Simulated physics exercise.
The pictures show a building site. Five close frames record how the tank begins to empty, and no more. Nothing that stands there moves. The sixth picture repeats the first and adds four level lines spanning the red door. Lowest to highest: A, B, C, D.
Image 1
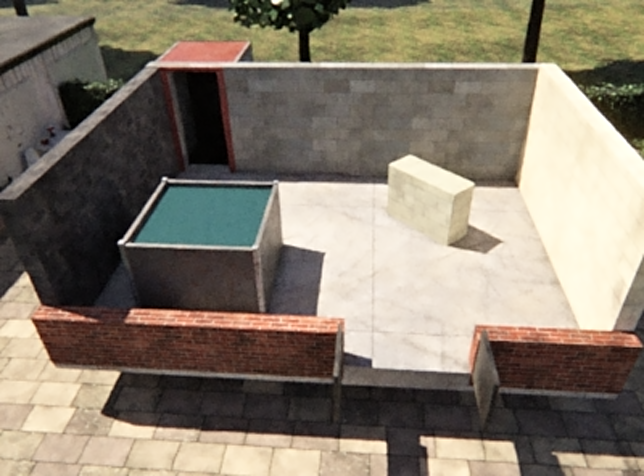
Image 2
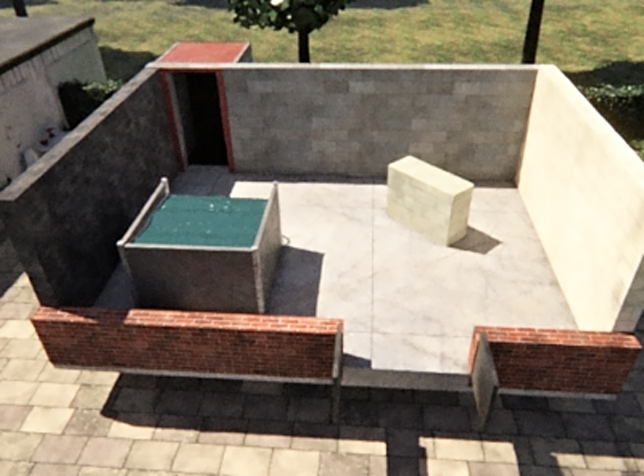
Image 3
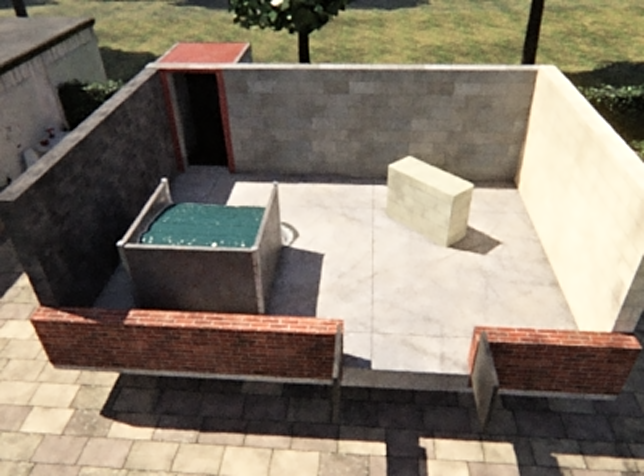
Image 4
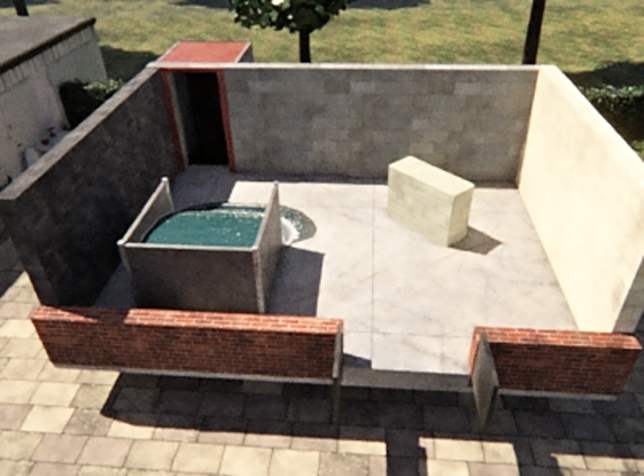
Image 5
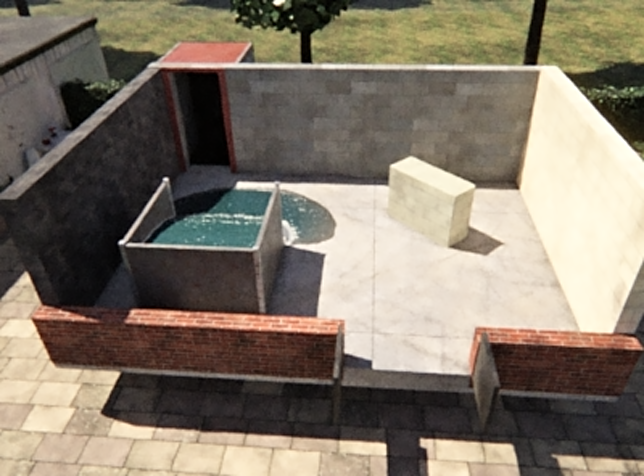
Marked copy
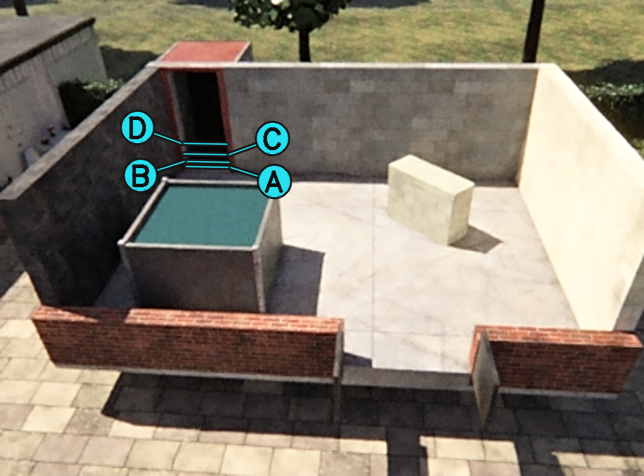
At the start, a square tank of still green water stands at the left of a walled yard, near a doorway framed in red. The water level drops and its surface ripples, then water emerges behind the tank and spreads rightward across the pale floor in a widening, rounded pool.
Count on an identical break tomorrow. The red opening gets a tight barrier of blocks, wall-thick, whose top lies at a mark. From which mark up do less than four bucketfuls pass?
Use height D.
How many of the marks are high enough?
One of them.
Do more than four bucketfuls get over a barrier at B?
Yes.
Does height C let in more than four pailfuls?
Yes, it does.
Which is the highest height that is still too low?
That is height C.
On the marked copy, A at (208, 166); B at (207, 161); C at (205, 154); D at (204, 143); from the bottom up A, B, C, D.
If A is chosen, dozens of bucketfuls pour in.
If B is chosen, dozens of bucketfuls pour in.
If C is chosen, about 10 bucketfuls get in.
If D is chosen, a splash gets over, under a bucket.
